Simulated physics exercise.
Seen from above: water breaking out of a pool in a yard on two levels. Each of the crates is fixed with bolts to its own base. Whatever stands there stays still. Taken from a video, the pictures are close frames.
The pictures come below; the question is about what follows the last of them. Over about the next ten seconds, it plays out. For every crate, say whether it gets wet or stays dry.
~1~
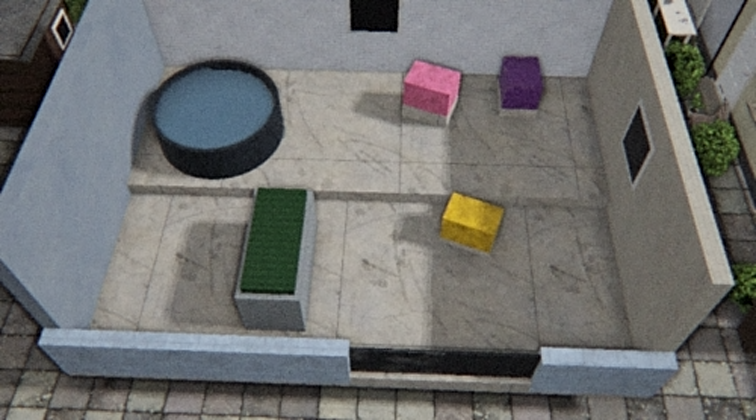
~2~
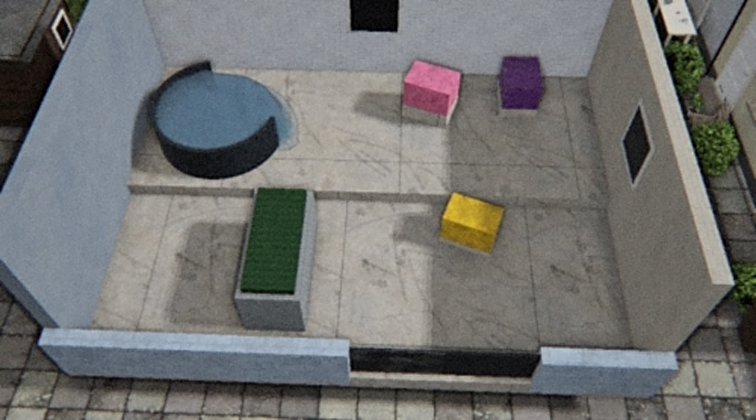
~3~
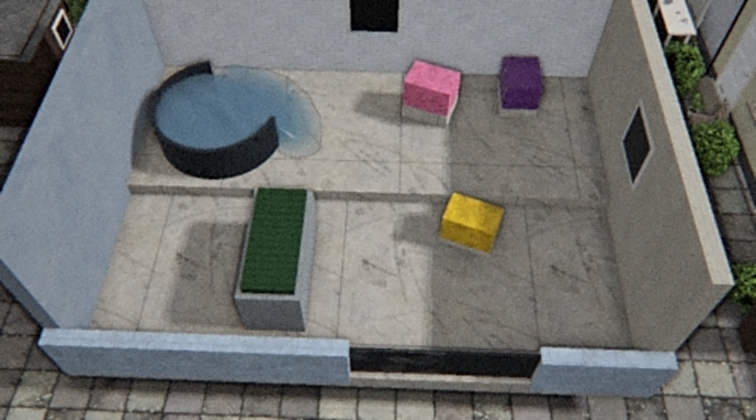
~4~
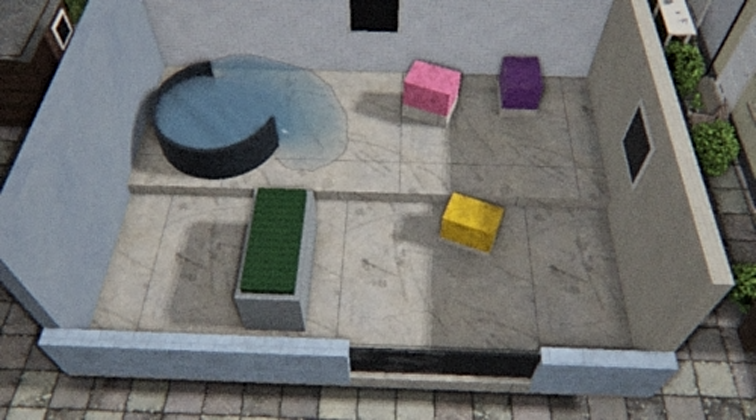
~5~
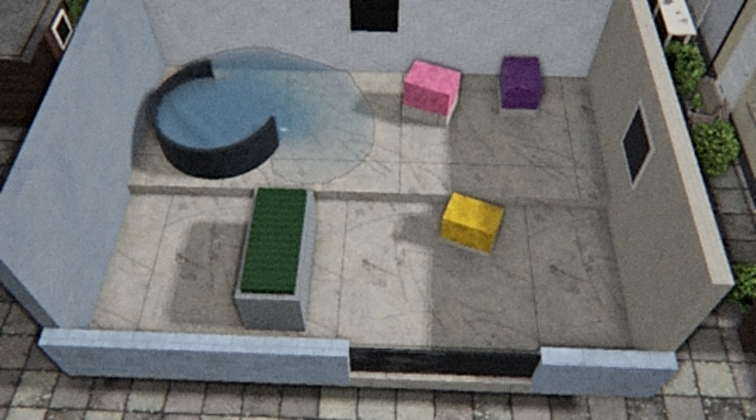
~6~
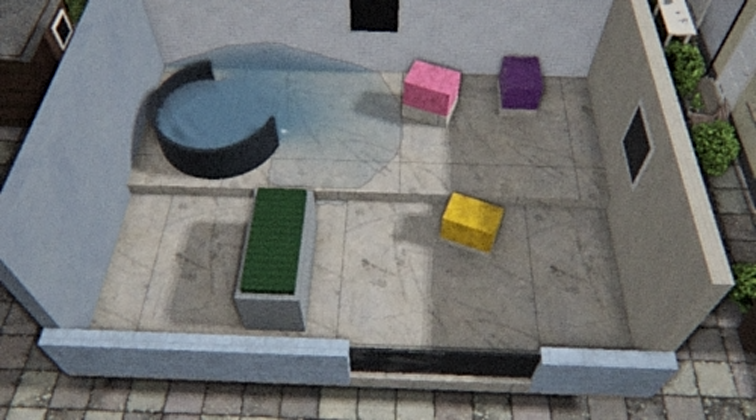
Yellow crate: Wet; pink crate: Wet; purple crate: Wet.
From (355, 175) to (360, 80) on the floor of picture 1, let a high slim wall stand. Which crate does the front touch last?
It's the crate marked yellow.
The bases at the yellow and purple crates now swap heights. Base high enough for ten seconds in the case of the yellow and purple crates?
Yellow: Is reached; purple: Is reached.
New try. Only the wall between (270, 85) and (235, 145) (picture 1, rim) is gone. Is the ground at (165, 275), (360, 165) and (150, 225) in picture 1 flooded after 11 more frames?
First spot unwetted, second drenched, third unwetted.
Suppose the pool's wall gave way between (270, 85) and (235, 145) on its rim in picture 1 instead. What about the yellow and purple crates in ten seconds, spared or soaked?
First the yellow: It gets reached; then the purple: It is never reached.
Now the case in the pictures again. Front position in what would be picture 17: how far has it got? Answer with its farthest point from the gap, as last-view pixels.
The farthest point of the front sits at (578, 78).
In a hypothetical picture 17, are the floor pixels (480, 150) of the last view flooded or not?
Answer: Flooding.
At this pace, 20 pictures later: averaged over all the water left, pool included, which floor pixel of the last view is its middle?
I reckon somewhere around (353, 128).
A moment on, water covers 25 % of the floor; the yellow crate not reached, the pink crate water round its plinth, the purple crate not reached.
Next, water covers 35 % of the floor; the yellow crate water round its plinth, the pink crate water round its plinth, the purple crate water round its plinth.
Then, water covers 55 % of the floor; the yellow crate water round its plinth, the pink crate water round its plinth, the purple crate water round its plinth.
Later, water covers 90 % of the floor; the yellow crate water round its plinth, the pink crate water round its plinth, the purple crate water round its plinth.
In the end, water covers 95 % of the floor; the yellow crate was topped, the pink crate was topped, the purple crate was topped.
